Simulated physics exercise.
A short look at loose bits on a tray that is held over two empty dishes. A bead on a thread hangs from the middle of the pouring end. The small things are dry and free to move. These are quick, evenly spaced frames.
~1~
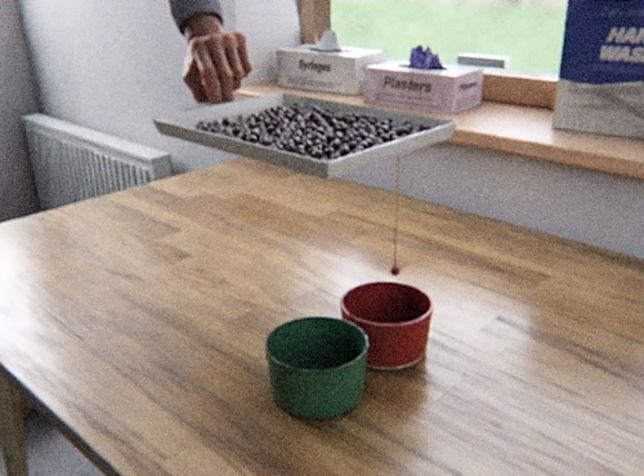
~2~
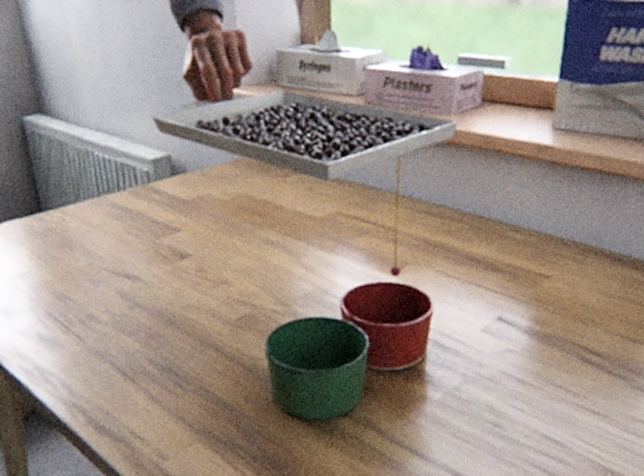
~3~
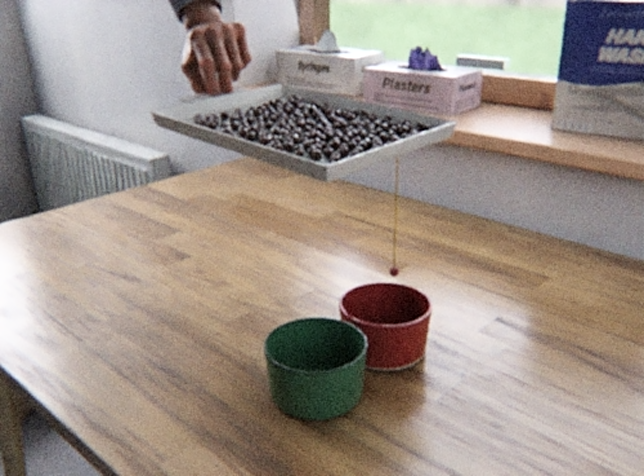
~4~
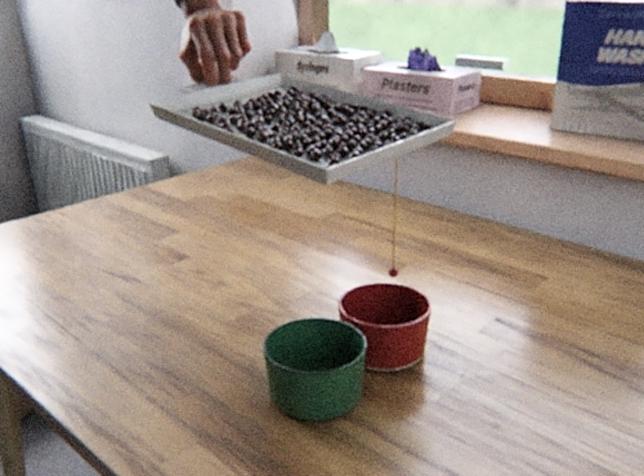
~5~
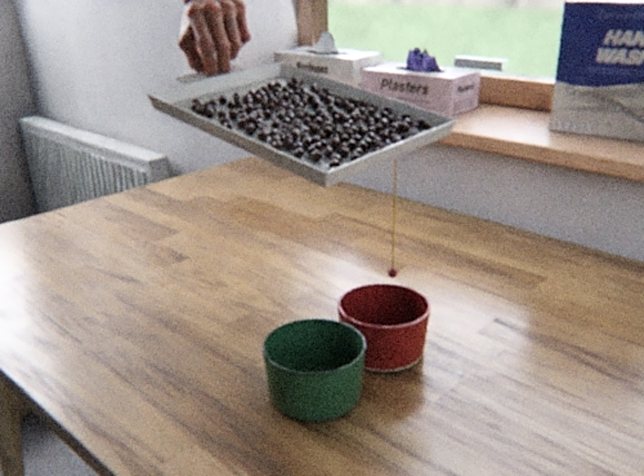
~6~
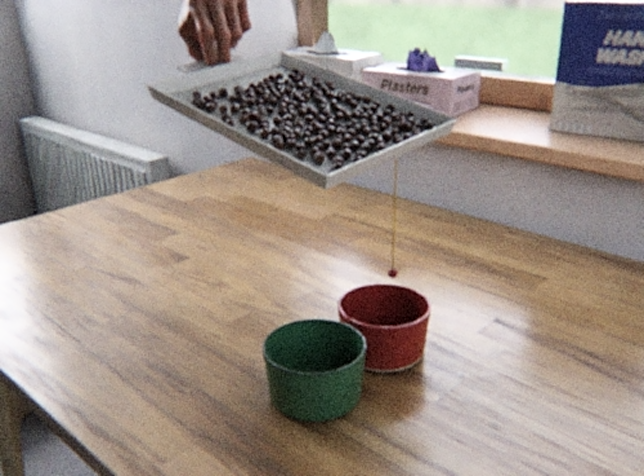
A hand gradually tilts a tray of small dark balls above green and red dishes.
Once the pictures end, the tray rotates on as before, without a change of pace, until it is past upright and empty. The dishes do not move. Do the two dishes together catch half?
Caught overall: More than half.
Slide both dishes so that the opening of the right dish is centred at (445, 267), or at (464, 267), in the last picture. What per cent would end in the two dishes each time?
The first gives 20 %, the second 20 %.
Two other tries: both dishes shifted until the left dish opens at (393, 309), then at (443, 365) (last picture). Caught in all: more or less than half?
First under half, then less than half.
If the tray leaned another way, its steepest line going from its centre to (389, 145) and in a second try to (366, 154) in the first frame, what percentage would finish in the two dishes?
The first gives 10 %, the second 30 %.
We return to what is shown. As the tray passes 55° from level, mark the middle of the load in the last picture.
Near (354, 142).
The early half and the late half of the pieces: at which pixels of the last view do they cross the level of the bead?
First near (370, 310), later near (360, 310).
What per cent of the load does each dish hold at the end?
Left dish near 40 in a hundred; right dish near 30.
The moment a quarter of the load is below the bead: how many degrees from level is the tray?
At about 70°.
Shortly afterwards, tray tipped steeply; the bulk on the tray; only a few in the left dish; only a few in the right dish; only a few outside both; a little in the air.
Next, tray tipped right over; only a few on the tray; near a third in the left dish; near a quarter in the right dish; near a quarter outside both; a little in the air.
Some moments later, tray tipped past a quarter turn; near a third in the left dish; near a third in the right dish; near a quarter outside both.
In the end, tray tipped past a quarter turn; near a third in the left dish; near a third in the right dish; near a quarter outside both.
